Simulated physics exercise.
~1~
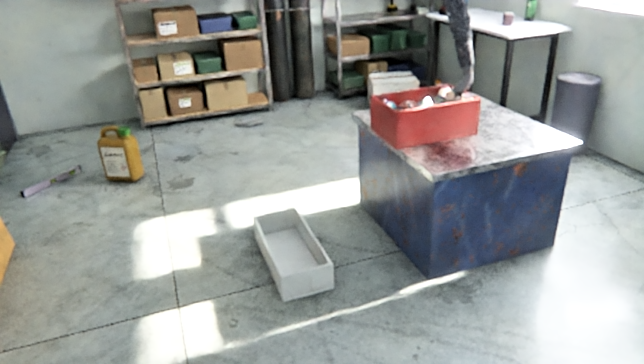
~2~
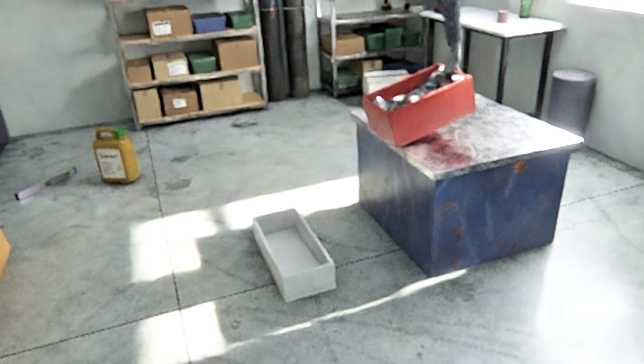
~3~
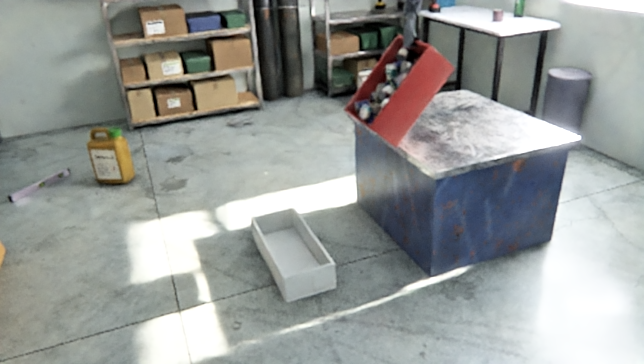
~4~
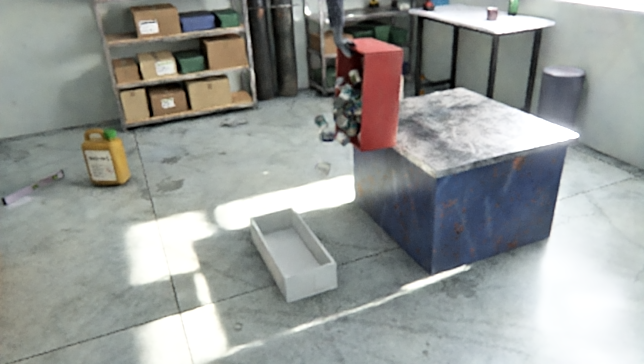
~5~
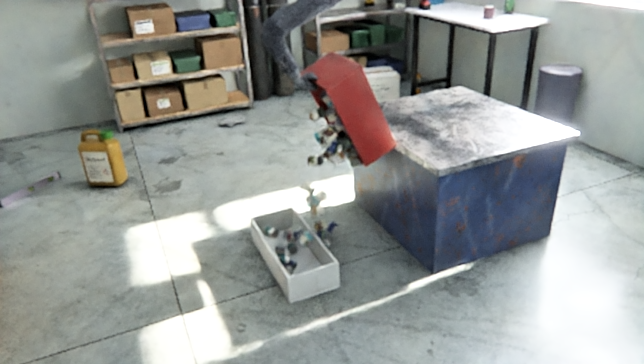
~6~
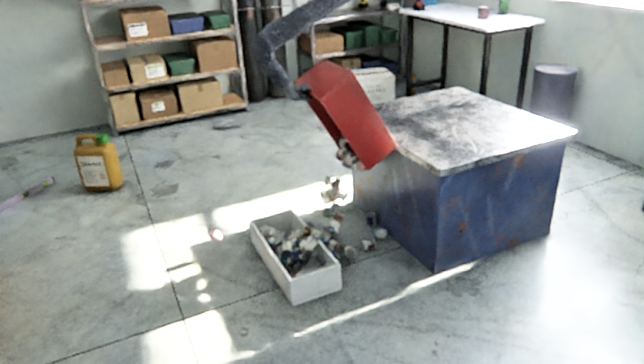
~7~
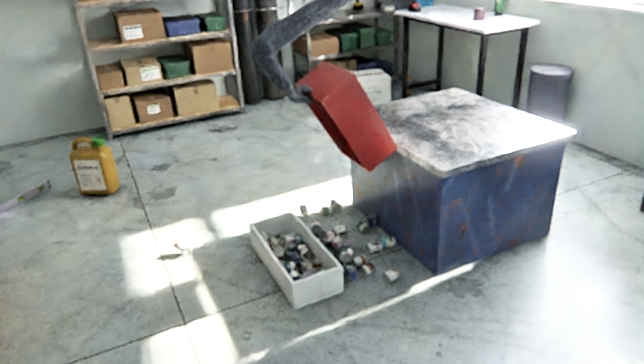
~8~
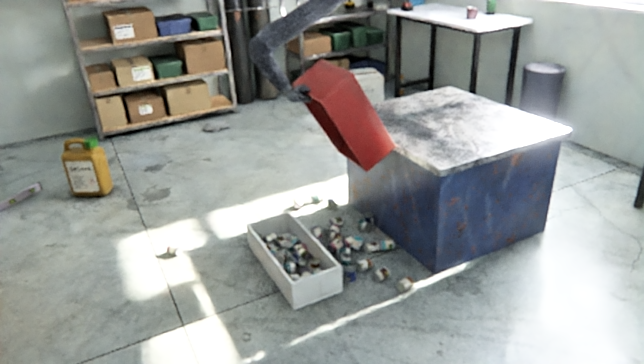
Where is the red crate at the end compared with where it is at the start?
It starts upright on top of the blue bench, and by the end it is further left, tipped over and hanging past the bench's left edge.
